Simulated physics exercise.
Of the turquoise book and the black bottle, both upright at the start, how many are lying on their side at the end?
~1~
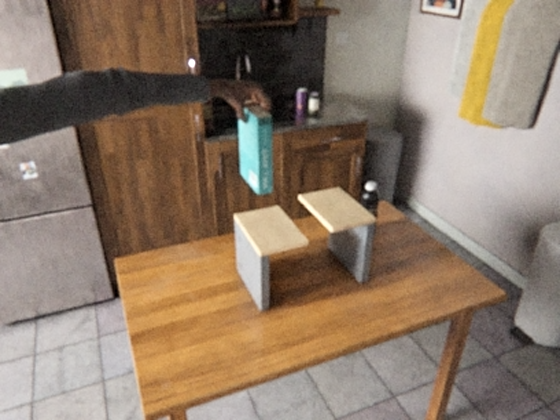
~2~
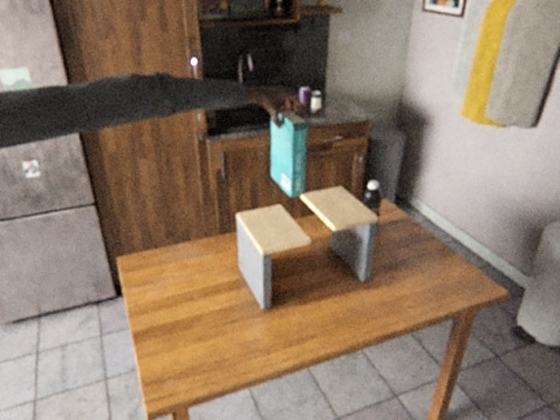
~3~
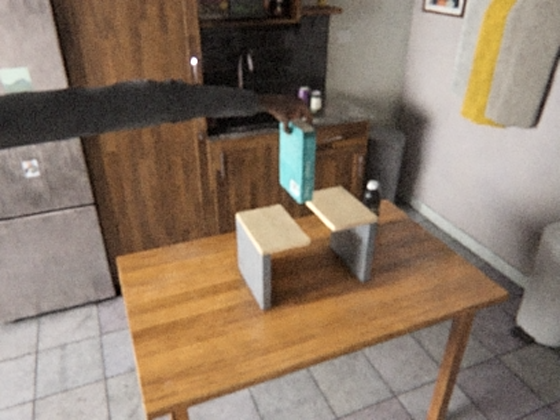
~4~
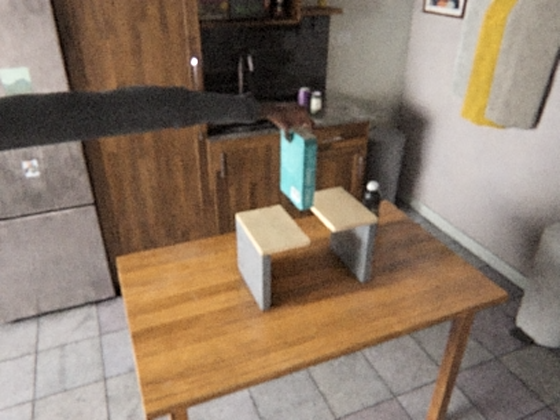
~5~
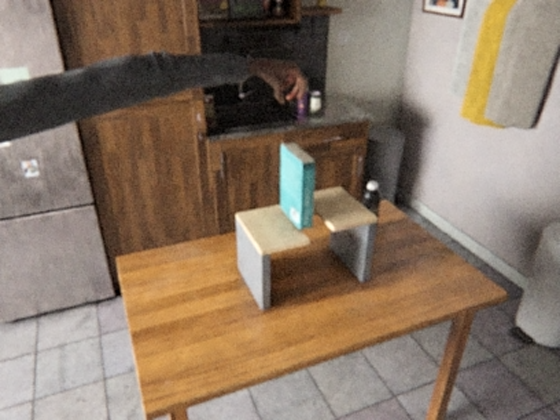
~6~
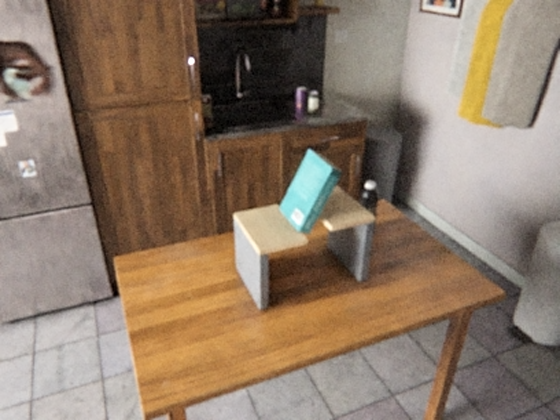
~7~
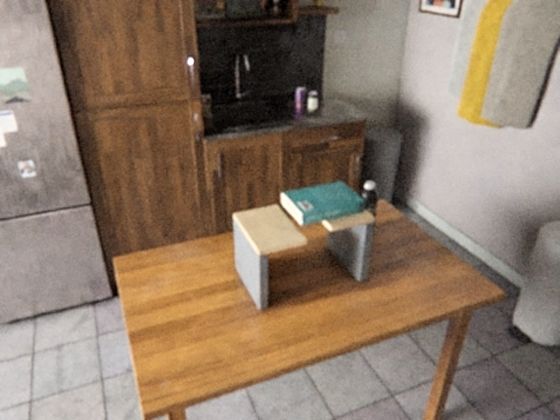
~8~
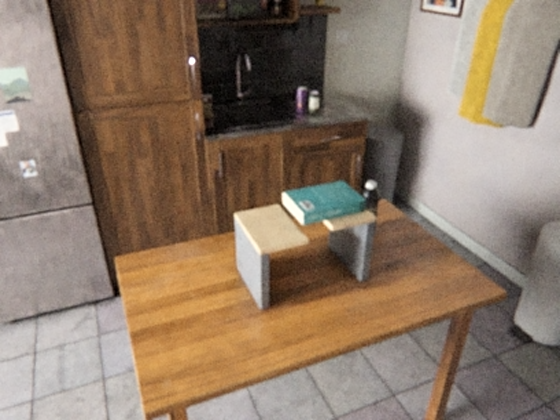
One of them is lying on its side at the end, the turquoise book. The black bottle is still standing.
Hand releasing an upright turquoise book over a gapped wooden stand, the book tipping right and ending flat on top.
